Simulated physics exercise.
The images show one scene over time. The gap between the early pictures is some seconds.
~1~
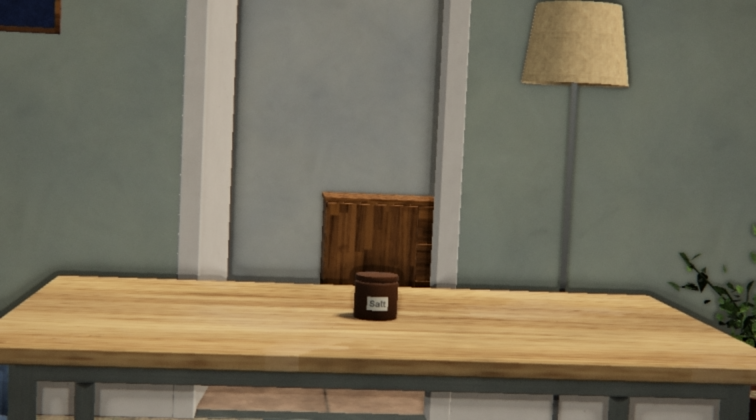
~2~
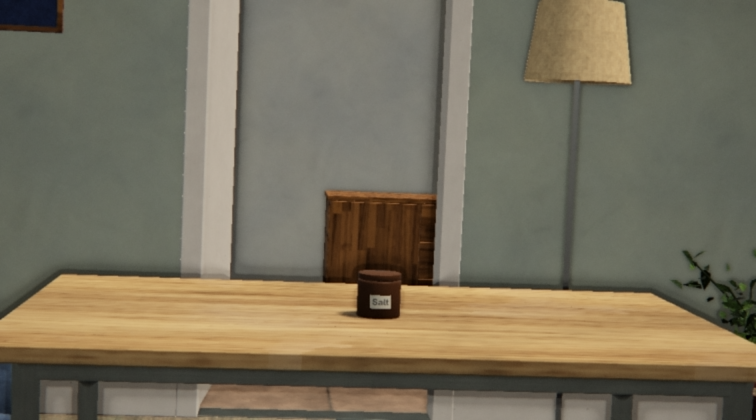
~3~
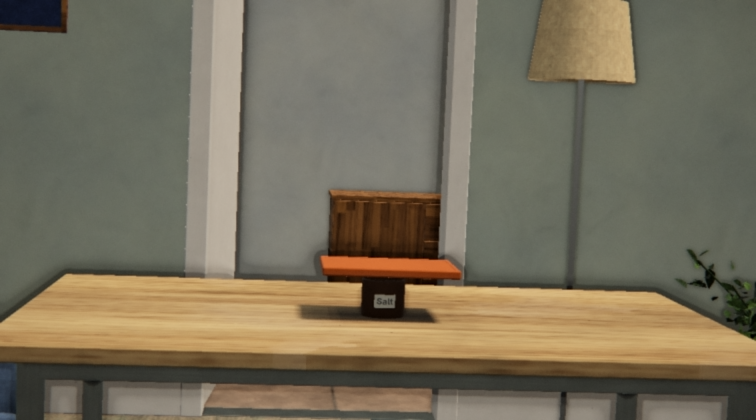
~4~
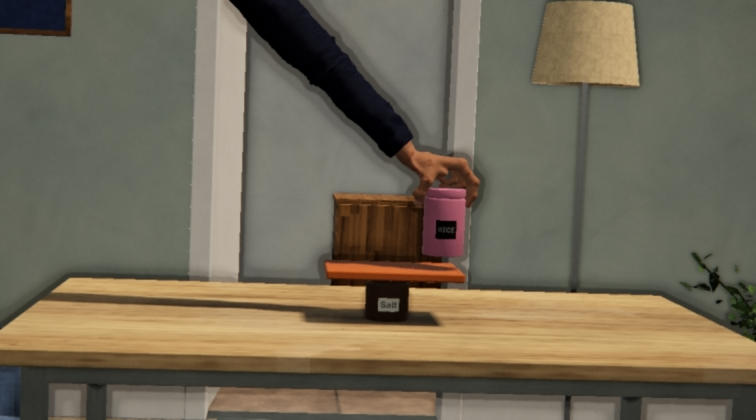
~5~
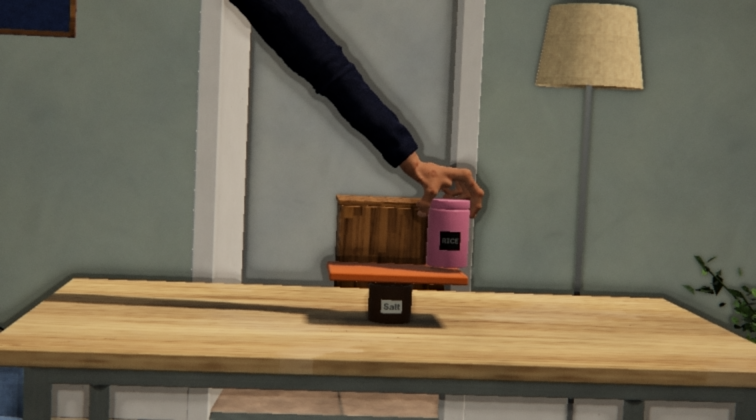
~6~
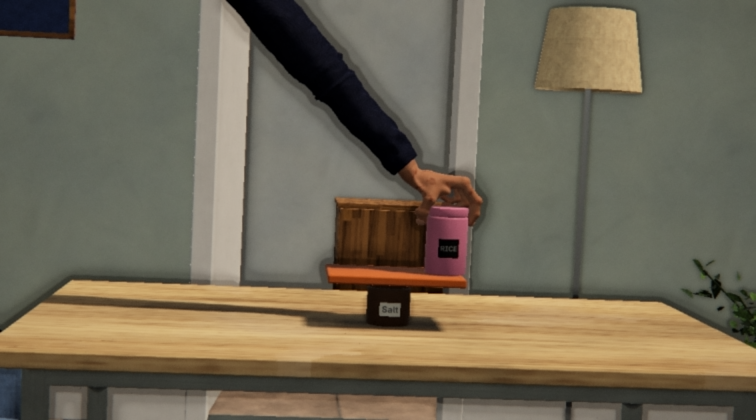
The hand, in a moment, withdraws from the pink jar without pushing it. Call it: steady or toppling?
Toppling.
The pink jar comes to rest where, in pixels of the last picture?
Around (494, 307).
Then, 0.30 s past the last view, pink jar now fallen; orange lid rocked 33° from its first pose.
Then, 0.40 s past the last view, orange lid rocked 63° from its first pose.
Then, 0.70 s past the last view, orange lid rocked 46° from its first pose.
Finally, fallen, pink jar; left askew, orange lid; brown jar still in place. Final places as the last picture's camera would see them, pink jar near (493, 307). The stack loses its balance.
